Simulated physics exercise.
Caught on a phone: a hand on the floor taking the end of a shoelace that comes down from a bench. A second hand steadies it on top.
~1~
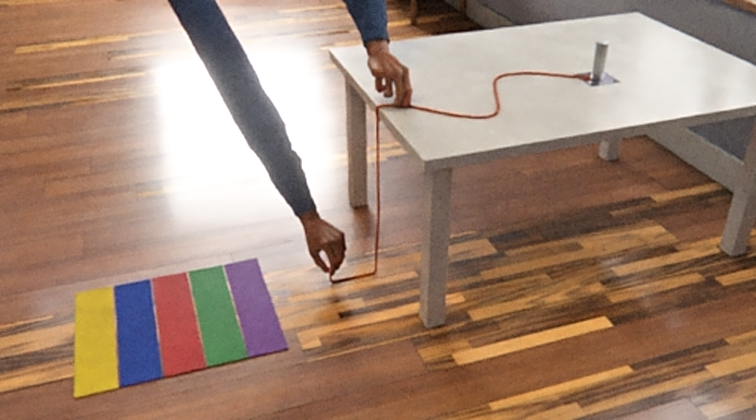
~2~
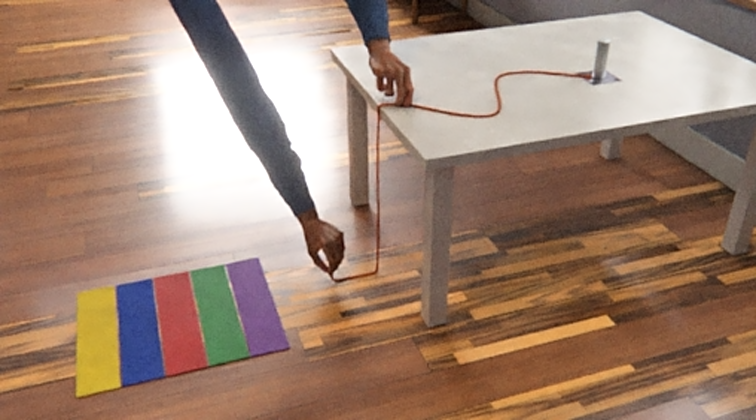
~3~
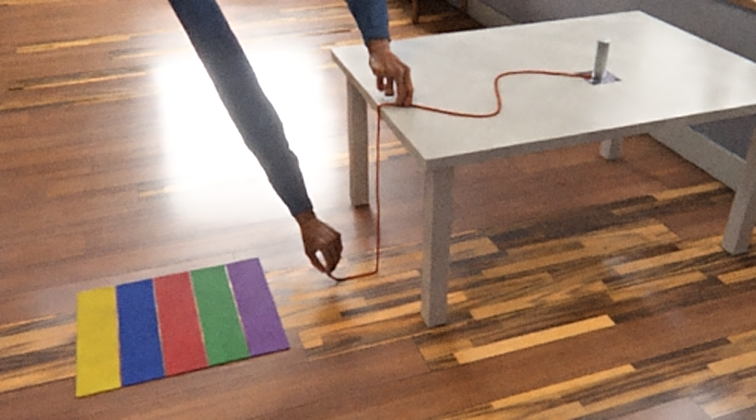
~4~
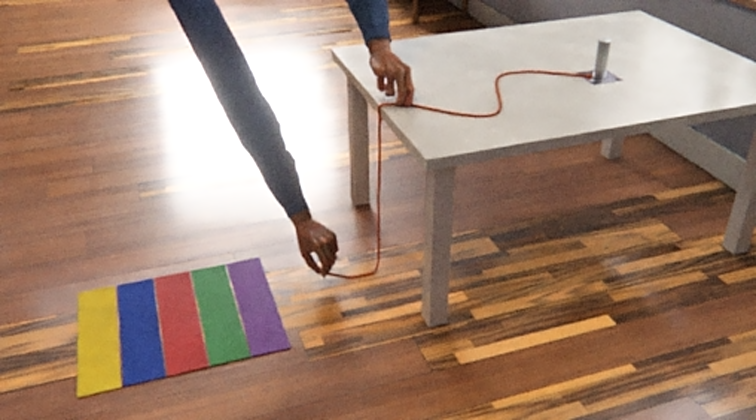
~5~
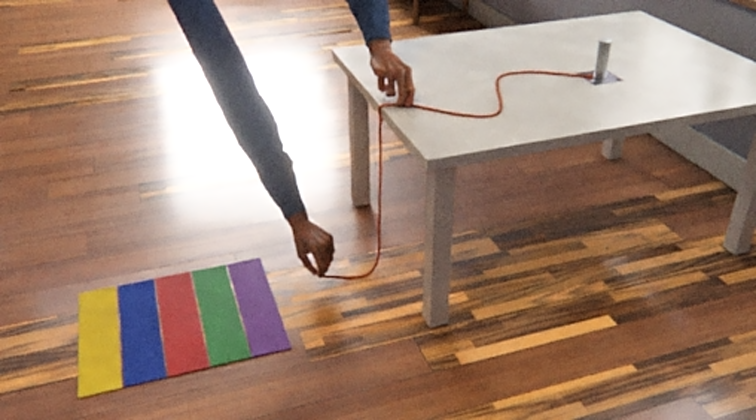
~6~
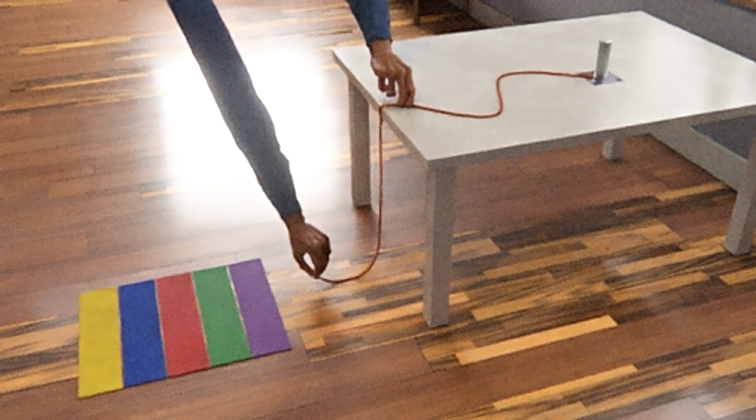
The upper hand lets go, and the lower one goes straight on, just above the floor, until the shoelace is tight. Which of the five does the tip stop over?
It halts on the yellow strip.
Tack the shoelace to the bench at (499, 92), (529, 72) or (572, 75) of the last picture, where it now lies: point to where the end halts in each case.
Try by try, around (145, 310), (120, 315) and (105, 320).
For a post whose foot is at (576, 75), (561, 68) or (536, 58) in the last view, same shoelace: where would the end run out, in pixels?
In that order: (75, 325), (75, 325) and (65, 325).
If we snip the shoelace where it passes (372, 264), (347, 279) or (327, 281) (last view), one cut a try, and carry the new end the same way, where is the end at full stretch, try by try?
About (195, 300), (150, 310) and (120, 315).
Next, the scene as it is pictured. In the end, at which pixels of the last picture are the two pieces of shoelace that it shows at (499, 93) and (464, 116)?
At (463, 98), then (382, 115).
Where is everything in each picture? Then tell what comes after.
End (330, 271); purple (264, 334); green (223, 343); red (182, 352); blue (140, 362); yellow (96, 372), in the first frame.
End (329, 271); shoelace through (549, 73) (496, 87) (473, 116) (385, 105) (378, 184) (378, 255), in the second frame.
End (326, 271), in the third frame.
End (322, 272); shoelace through (550, 73) (497, 87) (474, 116) (386, 105) (379, 184) (378, 255), in the fourth frame.
End (318, 274), in the fifth frame.
End (314, 275); shoelace through (551, 73) (498, 88) (475, 116) (387, 106) (381, 184) (376, 256), in the sixth frame.
Soon after, end near (168, 305); over red.
After that, end near (125, 314); over blue.
At the stop, end near (99, 320); over yellow. Over yellow.
